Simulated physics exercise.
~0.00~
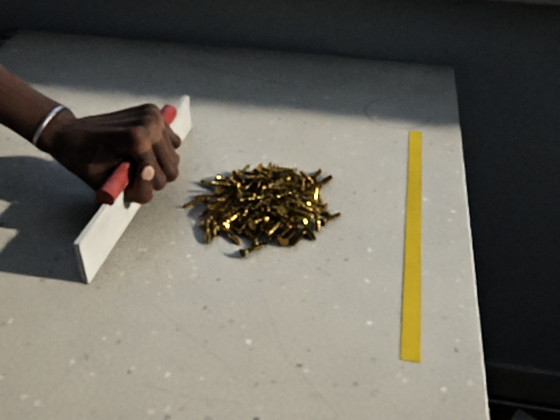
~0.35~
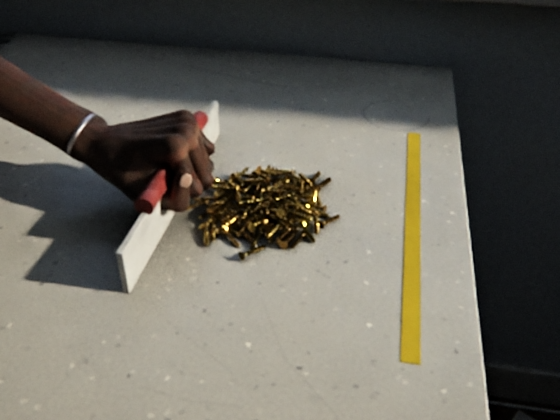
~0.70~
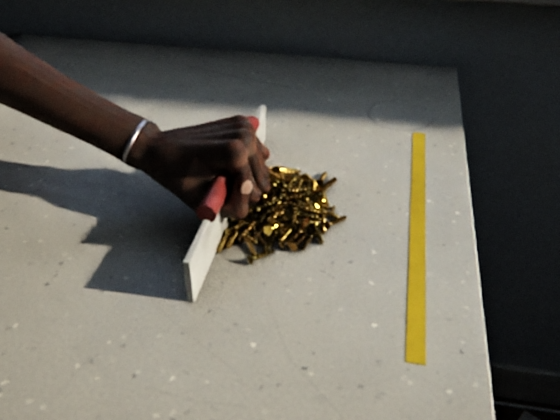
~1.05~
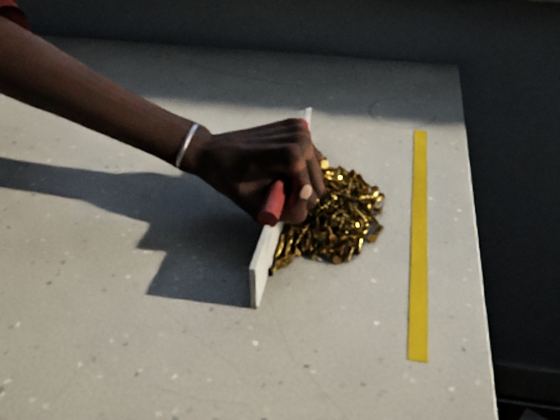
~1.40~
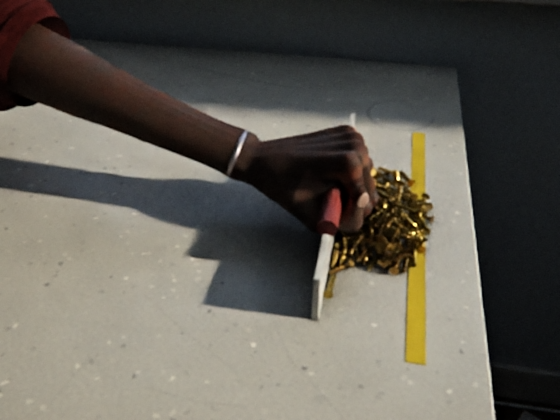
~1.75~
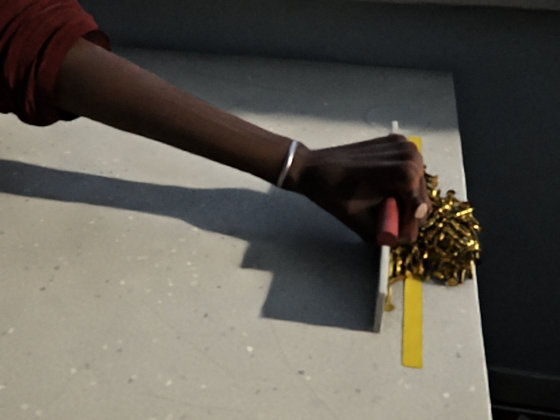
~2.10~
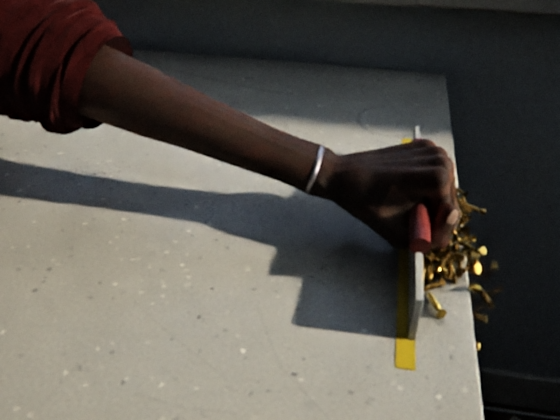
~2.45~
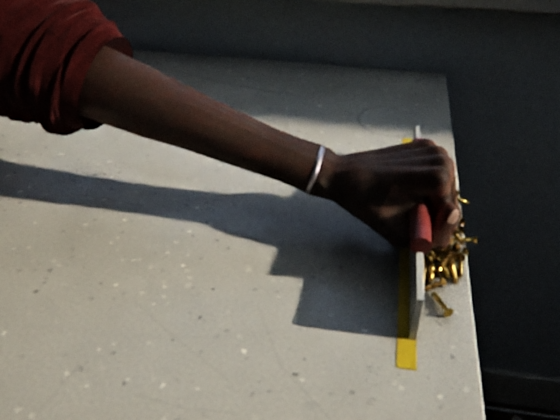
The clip shows a hand gripping a white scraper with a red handle and pushing a heap of small brass-coloured pieces rightward across a speckled table, stopping at the yellow tape as some of the pieces spill over the edge and about half the heap ends up over it.
